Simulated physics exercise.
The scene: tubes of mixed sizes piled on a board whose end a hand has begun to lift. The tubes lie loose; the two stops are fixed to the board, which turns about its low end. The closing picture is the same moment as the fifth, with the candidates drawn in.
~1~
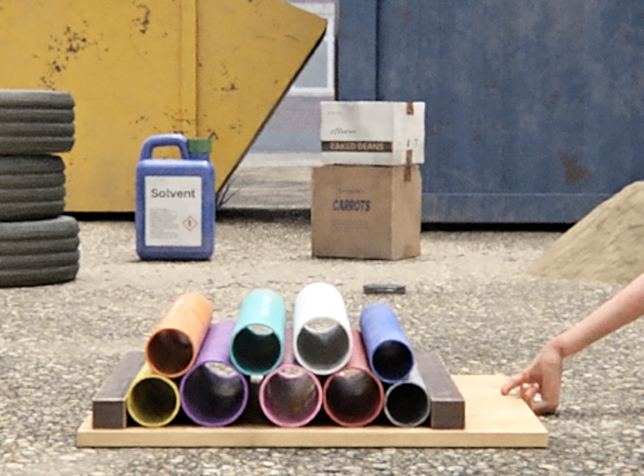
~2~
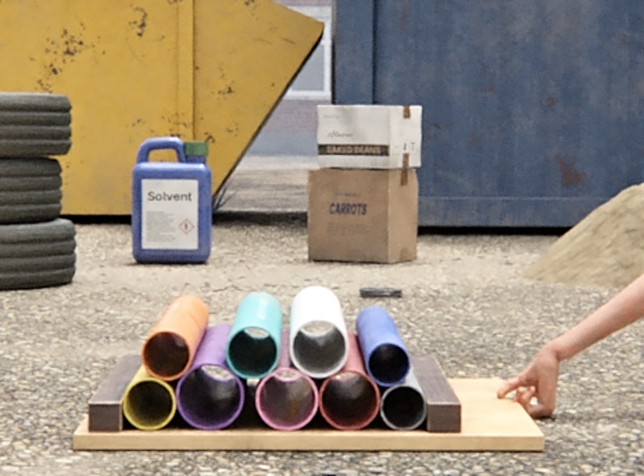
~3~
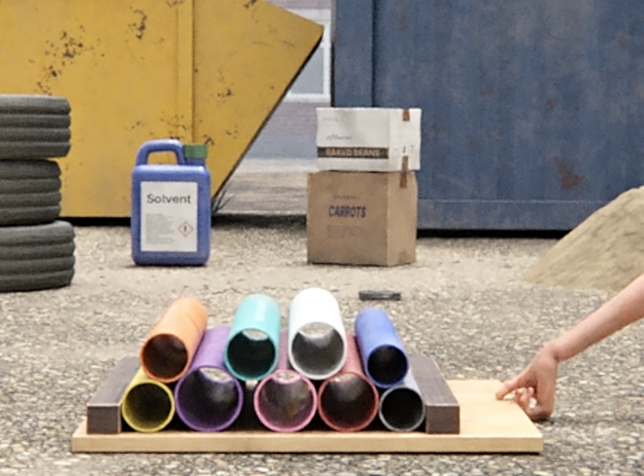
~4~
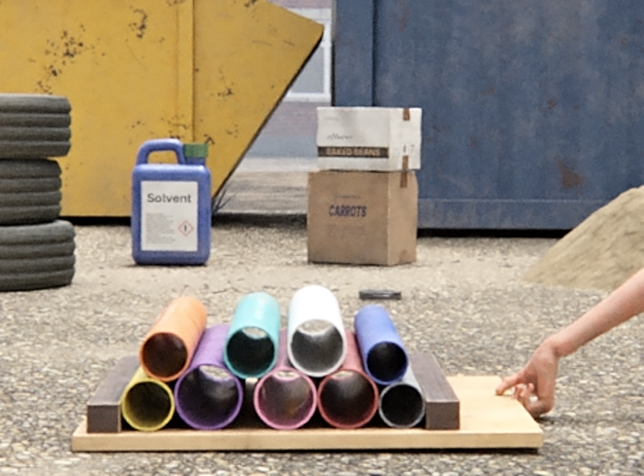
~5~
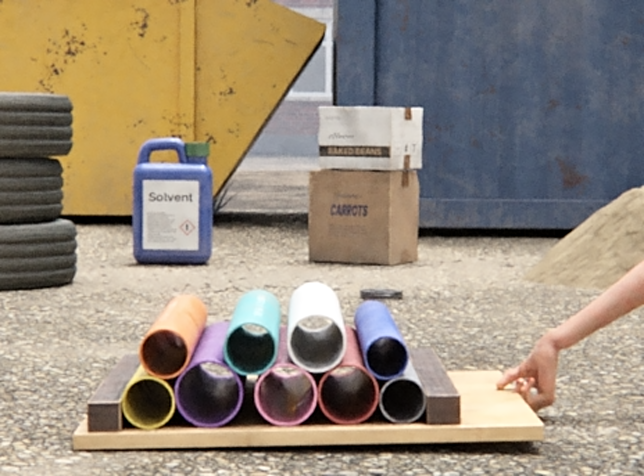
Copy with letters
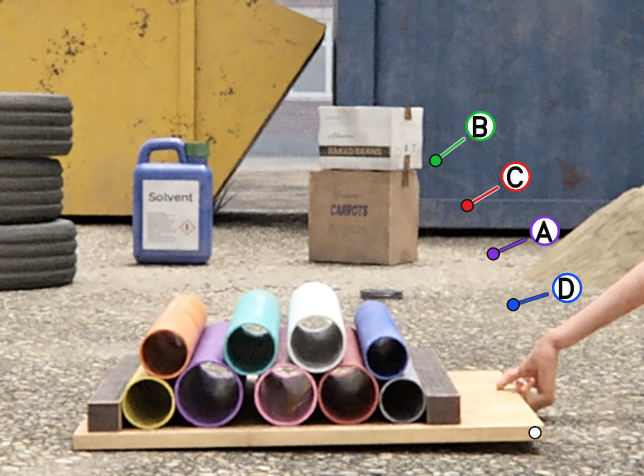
A hand at the right slightly raises the end of a board holding stacked coloured tubes.
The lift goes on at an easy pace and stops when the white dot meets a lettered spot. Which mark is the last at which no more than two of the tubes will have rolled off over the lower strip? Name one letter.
The last mark within the limit is C.
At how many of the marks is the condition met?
The number is three.
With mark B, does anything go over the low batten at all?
Yes, at B.
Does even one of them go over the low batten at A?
Yes, at A.
On the marked copy, A at (494, 254); B at (436, 161); C at (467, 206); D at (513, 305); the white dot at (535, 433).
Following C. Soon after the start, board at 18°.
Later, board at 31°.
In the end, board at 31°, one over the low batten (orange).
As for the rest, A one over the low batten (orange); B three over the low batten (turquoise, white, orange); D none over the low batten.
